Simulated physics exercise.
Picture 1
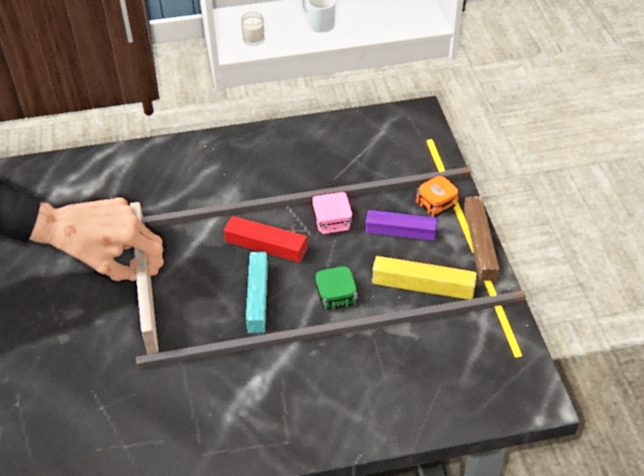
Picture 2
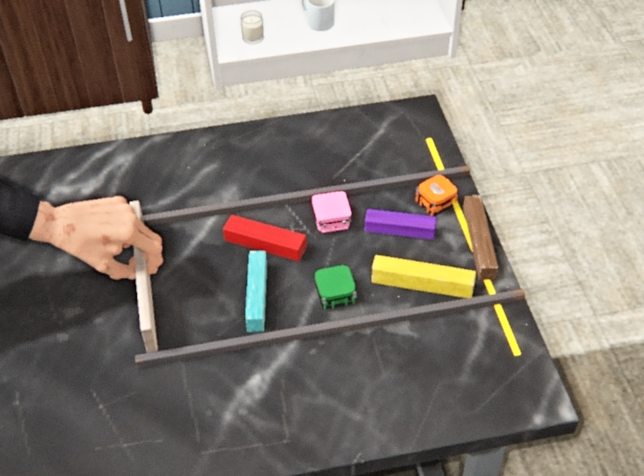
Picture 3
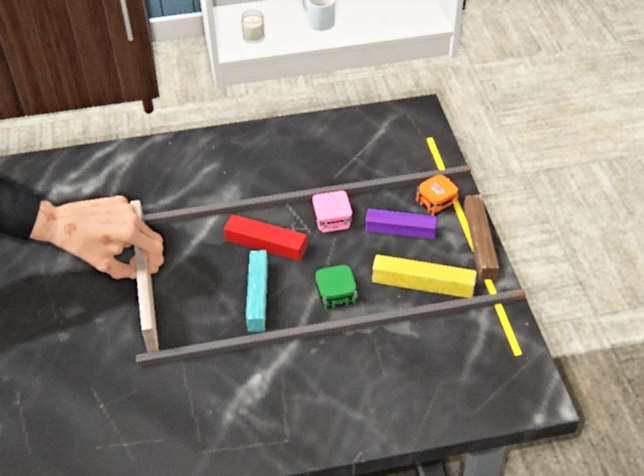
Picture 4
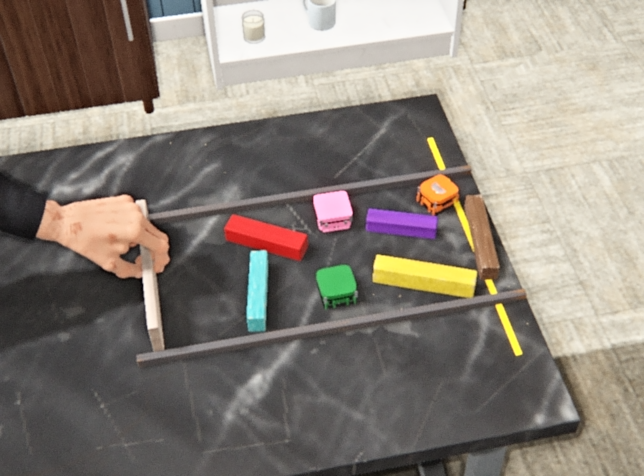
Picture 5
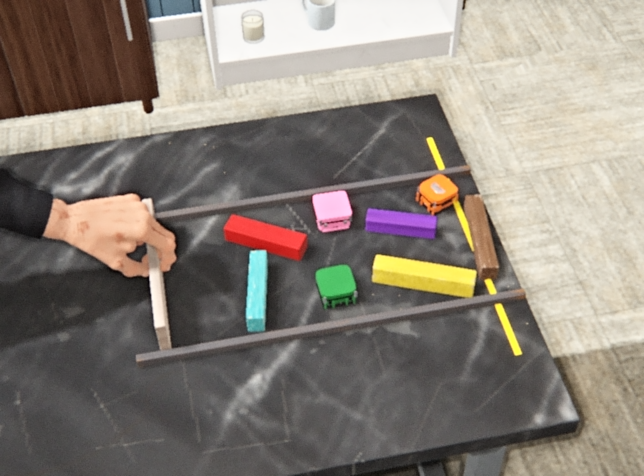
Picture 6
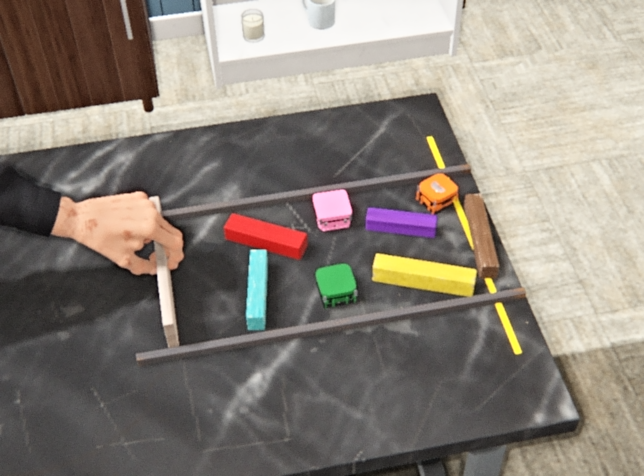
To begin with, a hand holds an upright pale board at the left end of two rails on a dark marbled table, with colourful blocks and a brown bar lying motionless between them. The hand then slides the board slightly to the right, toward the red and turquoise bars, without touching them.
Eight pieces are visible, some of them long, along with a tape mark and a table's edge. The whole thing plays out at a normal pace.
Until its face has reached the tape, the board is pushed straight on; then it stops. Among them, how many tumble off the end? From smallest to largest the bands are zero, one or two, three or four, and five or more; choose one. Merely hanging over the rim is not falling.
The right band is five or more.
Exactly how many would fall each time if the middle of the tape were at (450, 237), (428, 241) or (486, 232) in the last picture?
In order, the counts are 4, 2 and 7.
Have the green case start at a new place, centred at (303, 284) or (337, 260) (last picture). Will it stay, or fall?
In that order: Slips off, then slips off.
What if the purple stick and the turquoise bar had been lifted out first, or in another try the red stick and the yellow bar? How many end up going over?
Try one: 4; try two: 3.
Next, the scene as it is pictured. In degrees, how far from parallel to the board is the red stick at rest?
It sits some 20° out of line.
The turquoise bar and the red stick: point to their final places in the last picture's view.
(488, 251) and (489, 213).
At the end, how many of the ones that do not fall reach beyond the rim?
The number would be 1.
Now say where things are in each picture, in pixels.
The first frame shows brown bar (481, 238); orange case (438, 197); yellow bar (424, 278); board (144, 276); tape (469, 237).
The second frame shows orange case (437, 196); pink case (331, 213).
The third frame shows yellow bar (424, 277); green case (336, 287).
The fourth frame shows brown bar (481, 236); purple stick (402, 224).
The fifth frame shows orange case (438, 195); turquoise bar (257, 290).
The sixth frame shows brown bar (481, 235); orange case (438, 194); yellow bar (424, 275); board (163, 270); tape (470, 234).
Early on, none off yet; brown bar at rest near (481, 235); orange case at rest near (438, 194); yellow bar at rest near (424, 275).
A while later, none off yet; brown bar moving near (483, 233); orange case at rest near (438, 194); yellow bar travelled a little near (456, 272).
Further along, one off so far; brown bar on its side near (520, 265); orange case travelled about its own width near (479, 186); yellow bar travelled about its own width near (520, 272).
Finally, the number that fall off is five or more; lost, green case, pink case, purple stick, yellow bar, orange case and brown bar.
